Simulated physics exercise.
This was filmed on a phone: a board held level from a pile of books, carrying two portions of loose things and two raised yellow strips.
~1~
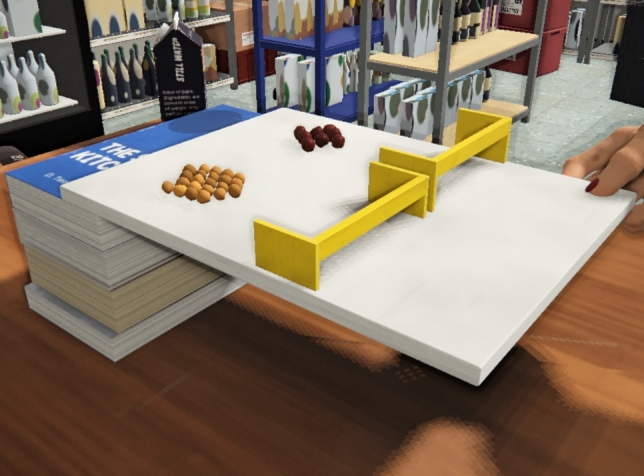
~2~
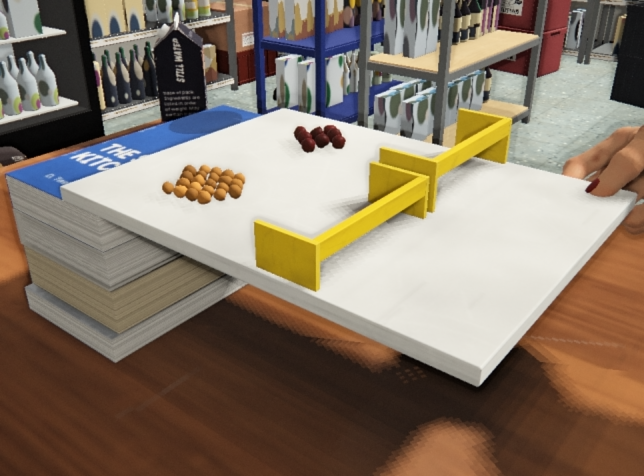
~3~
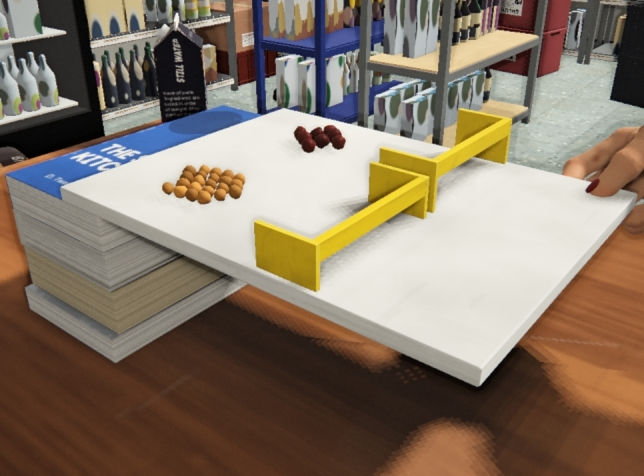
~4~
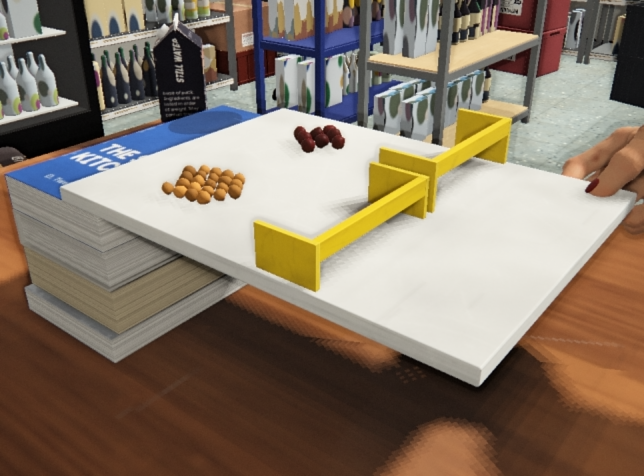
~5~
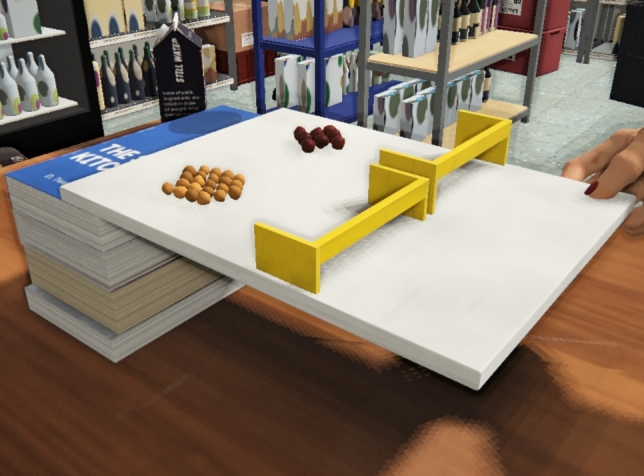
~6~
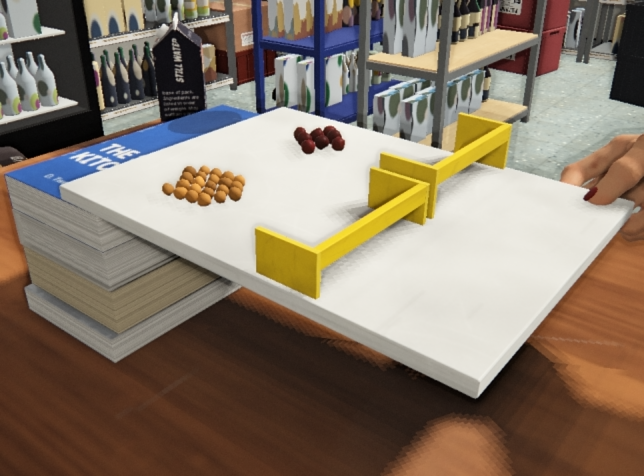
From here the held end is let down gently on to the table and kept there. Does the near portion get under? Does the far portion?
The near portion squeezes under, while the far portion squeezes under.
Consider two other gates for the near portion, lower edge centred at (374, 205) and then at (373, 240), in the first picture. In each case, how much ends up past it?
Around 100 per cent the first time, around 0 per cent the second.
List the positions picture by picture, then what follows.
The first frame shows held end of the board (470, 360), level; book pile (174, 164), nearly half as high as the board is long; near portion (210, 185), a few roasted chickpeas; far portion (321, 140), a few dried cherries; near gate (374, 215), its slot higher than a piece; far gate (473, 146), its slot higher than a piece.
The second frame shows held end of the board (470, 360), level; far portion (322, 141).
The third frame shows held end of the board (470, 361), level; near portion (210, 186).
The fourth frame shows held end of the board (470, 361), level; far portion (321, 141).
The fifth frame shows held end of the board (470, 364), level; near portion (210, 186).
The sixth frame shows held end of the board (469, 372), down by 1°; book pile (174, 165); near portion (210, 187), not moving; far portion (317, 136), not moving; near gate (375, 223); far gate (473, 152).
Then, 0.46 s later than the last frame, board sloping at 12°; near portion where it was; far portion where it was.
Then, 0.95 s later than the last frame, board sloping at 23°; near portion on its way down; far portion every one past its gate.
Then, 1.54 s later than the last frame, board resting at 26°; near portion every one past its gate; far portion every one past its gate.
When it is over, board resting at 26°; near portion every one past its gate; far portion every one past its gate.
